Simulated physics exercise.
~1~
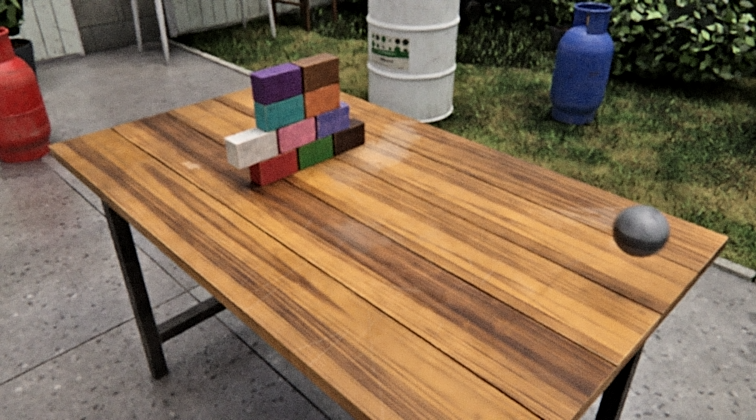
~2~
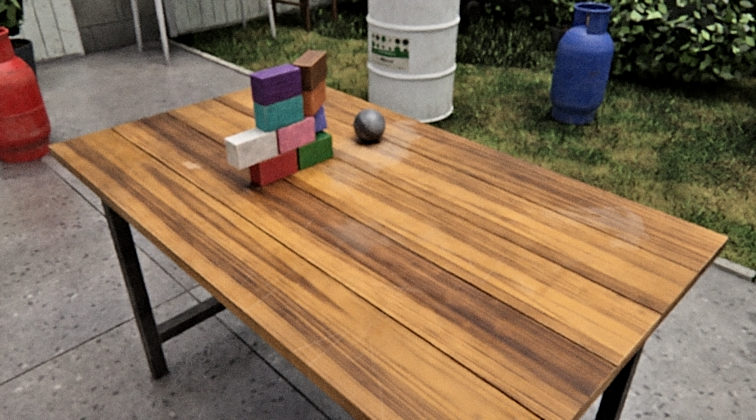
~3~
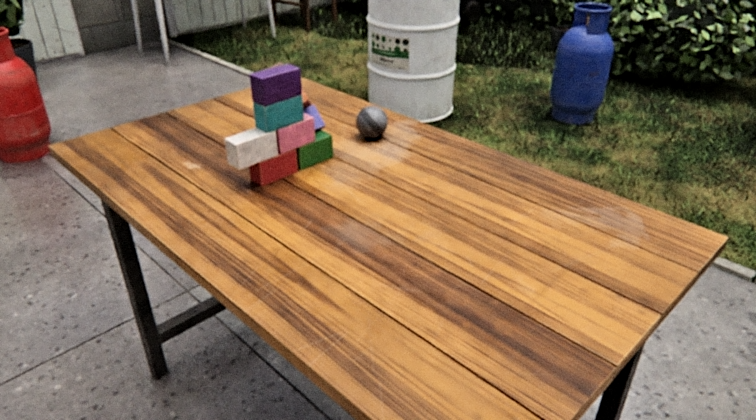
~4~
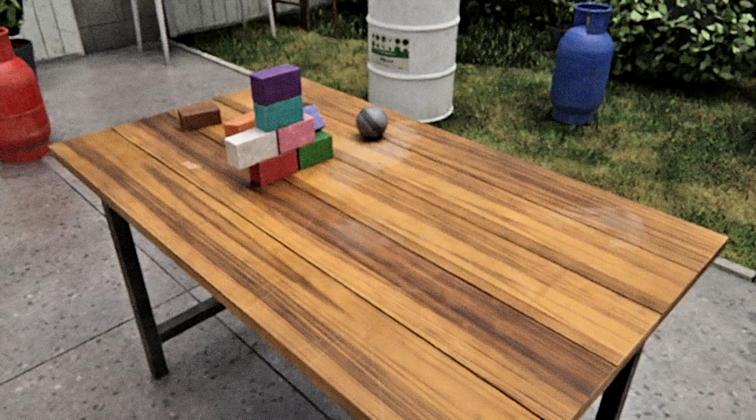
On a wooden table outdoors, a grey ball sped left into a stack of coloured blocks and stopped beside it; the brown and orange blocks fell behind the pile, the blue one was left leaning, and the black one disappeared from view.
